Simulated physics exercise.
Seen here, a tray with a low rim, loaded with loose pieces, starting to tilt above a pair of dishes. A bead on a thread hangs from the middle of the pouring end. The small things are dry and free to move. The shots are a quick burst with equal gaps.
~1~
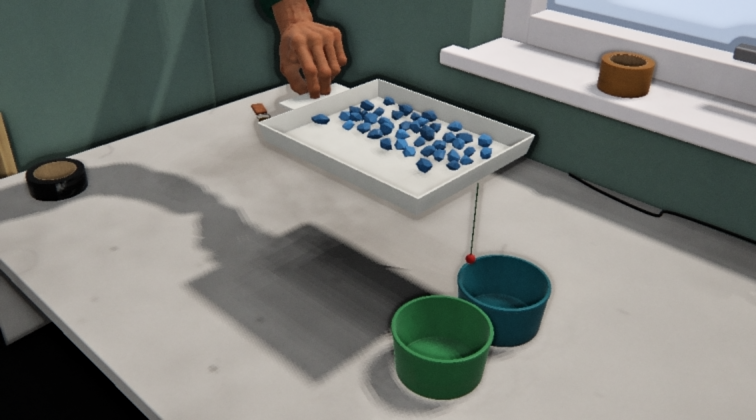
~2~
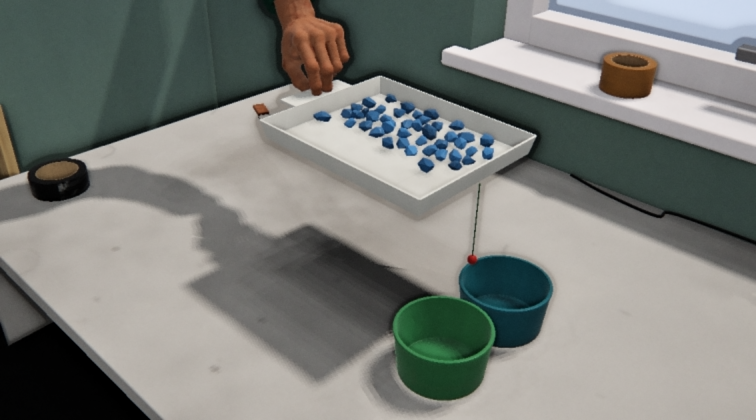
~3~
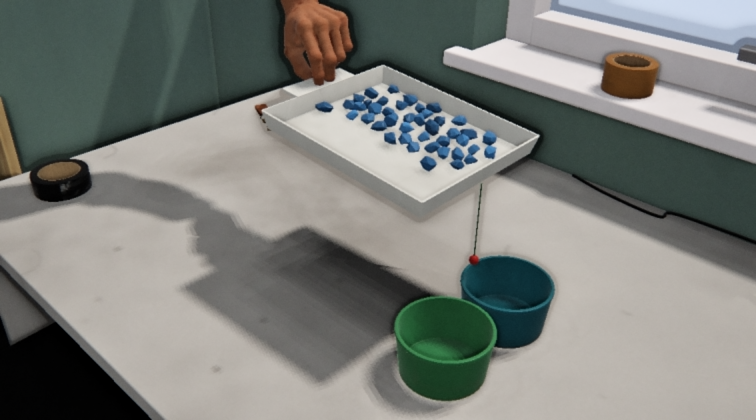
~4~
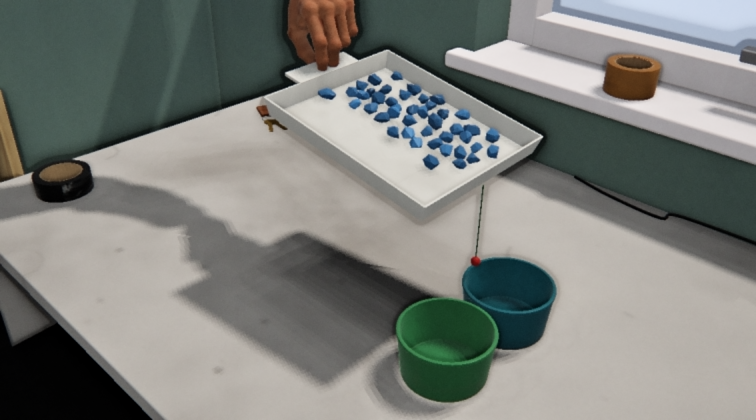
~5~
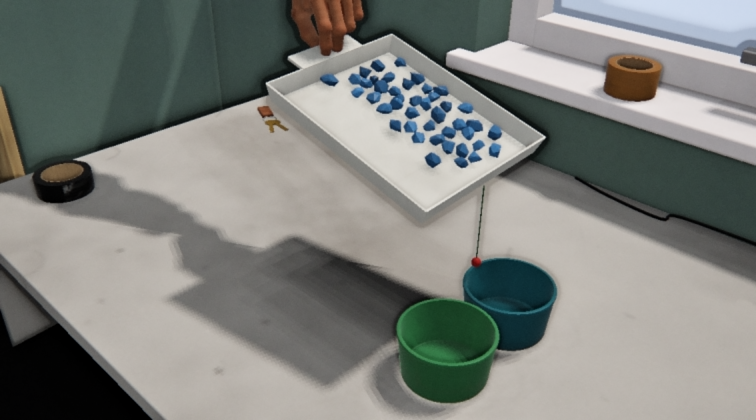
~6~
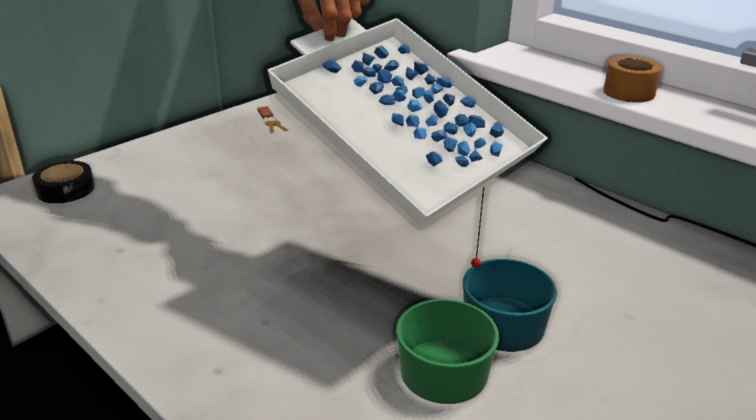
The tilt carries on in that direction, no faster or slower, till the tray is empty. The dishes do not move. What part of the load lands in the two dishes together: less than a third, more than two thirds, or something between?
Together they catch more than two thirds.
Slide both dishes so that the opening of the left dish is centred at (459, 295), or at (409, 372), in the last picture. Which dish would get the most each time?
At the first place the left one, at the second the right dish.
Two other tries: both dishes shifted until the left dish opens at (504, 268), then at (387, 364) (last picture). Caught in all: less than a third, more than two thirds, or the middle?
The first try: Below one third. The second: In the middle band.
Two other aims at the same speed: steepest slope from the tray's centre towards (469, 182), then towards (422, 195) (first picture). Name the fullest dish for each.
One: Right. Two: The dish on the left.
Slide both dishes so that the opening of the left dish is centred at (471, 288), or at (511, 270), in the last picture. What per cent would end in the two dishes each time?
About 30 and 10 per cent.
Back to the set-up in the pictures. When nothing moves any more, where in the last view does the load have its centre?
Close to (470, 351).
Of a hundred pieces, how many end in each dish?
For the left dish some 50 %, for the right dish some 30 %.
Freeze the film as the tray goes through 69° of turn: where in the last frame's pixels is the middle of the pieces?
At about (475, 180).
Soon after the last picture, tray tipped steeply; nearly all on the tray; a stray few in the air.
A little later, tray tipped past a quarter turn; about half on the tray; about a quarter in the left dish; a small part in the right dish; a small part outside both; a small part in the air.
Later still, tray tipped past a quarter turn; about half in the left dish; about a third in the right dish; about a quarter outside both.
At rest, tray tipped past a quarter turn; about half in the left dish; about a third in the right dish; about a quarter outside both.
